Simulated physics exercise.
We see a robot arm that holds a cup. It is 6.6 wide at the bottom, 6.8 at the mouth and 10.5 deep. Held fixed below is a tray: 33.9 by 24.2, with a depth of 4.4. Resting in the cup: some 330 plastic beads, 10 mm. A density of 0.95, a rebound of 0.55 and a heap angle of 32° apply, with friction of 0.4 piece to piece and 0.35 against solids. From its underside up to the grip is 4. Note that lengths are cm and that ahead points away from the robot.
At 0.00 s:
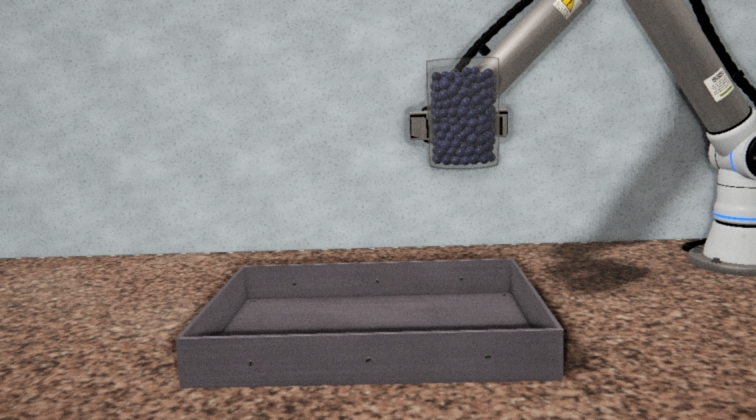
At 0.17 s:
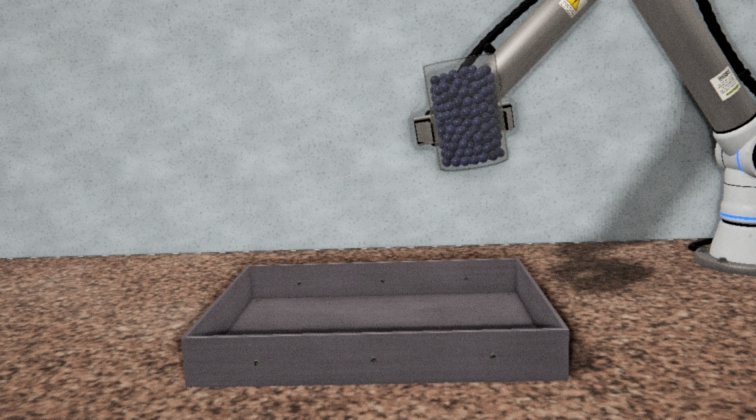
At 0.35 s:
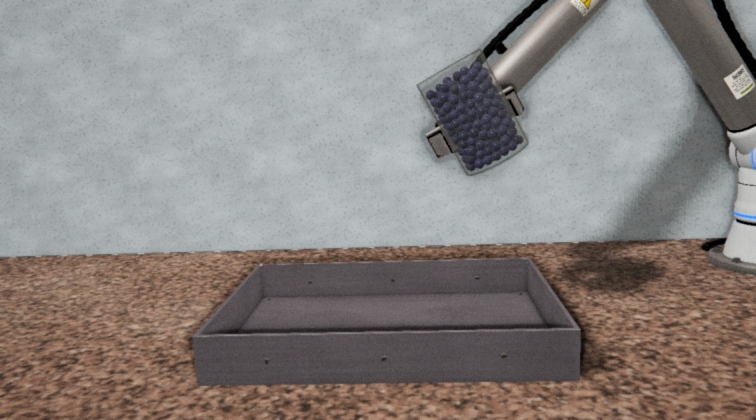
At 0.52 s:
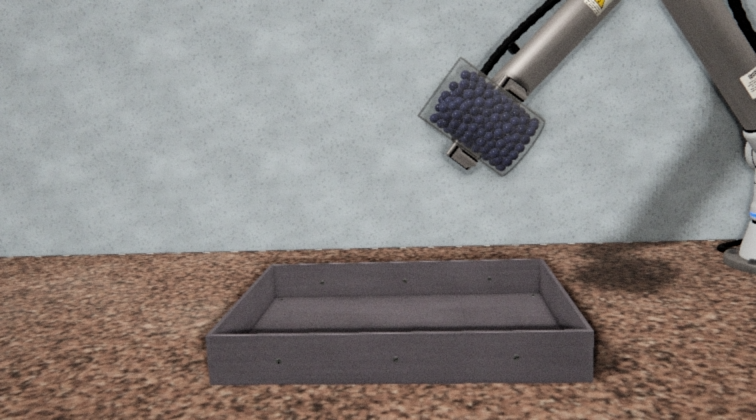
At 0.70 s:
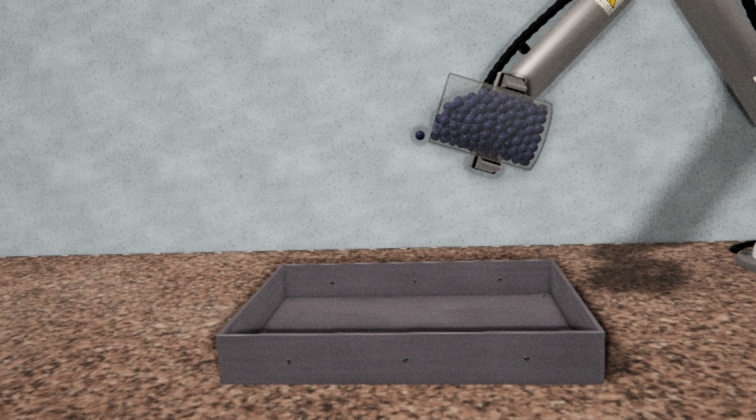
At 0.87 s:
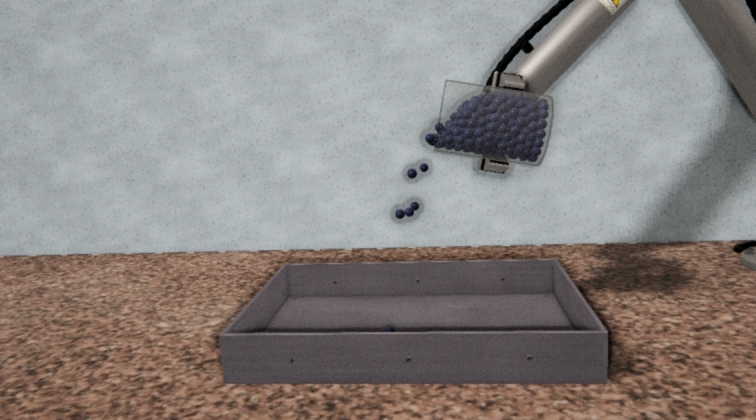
Above a grey tray on a speckled brown surface, a robot arm holds a clear cup packed with dark bluish beads upright against a pale wall. The arm steadily tilts the cup to the left until it lies nearly sideways, and a few beads drop from its mouth toward the tray.
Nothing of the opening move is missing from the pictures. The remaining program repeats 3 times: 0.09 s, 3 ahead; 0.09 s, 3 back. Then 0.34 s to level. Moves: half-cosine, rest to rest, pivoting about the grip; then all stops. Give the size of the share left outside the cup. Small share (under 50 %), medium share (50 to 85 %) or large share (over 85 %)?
A medium share.
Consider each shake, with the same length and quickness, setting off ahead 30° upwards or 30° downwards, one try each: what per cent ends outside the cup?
Near 70 and 40 percent respectively.
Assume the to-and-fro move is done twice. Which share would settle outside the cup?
Then roughly 55 percent.
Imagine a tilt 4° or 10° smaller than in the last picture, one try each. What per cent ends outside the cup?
First try near 55 %, second near 40 %.
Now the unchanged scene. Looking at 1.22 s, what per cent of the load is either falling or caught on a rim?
I'd put it near 9 per cent.
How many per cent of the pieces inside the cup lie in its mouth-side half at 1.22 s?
About 70 per cent.
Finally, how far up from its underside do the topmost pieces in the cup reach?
Roughly 5.0 centimetres.
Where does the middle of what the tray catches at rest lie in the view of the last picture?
I'd point to somewhere near (334, 323).
After 1.22 s, tilted 79° forward, highest piece 24 above the table; 194 in the cup, 107 in the tray, 29 in flight or on a rim.
After 1.57 s, tilted 42° forward, highest piece 26 above the table; 188 in the tray, 134 in the cup, 1 on the table or floor, 7 in flight or on a rim.
After 1.95 s, level, highest piece 23 above the table; 195 in the tray, 134 in the cup, 1 on the table or floor.
After 3.00 s, level, highest piece 23 above the table; 195 in the tray, 134 in the cup, 1 on the table or floor.
In the end, 195 in the tray, 134 in the cup, 1 on the table or floor. That is 59 % outside the cup.
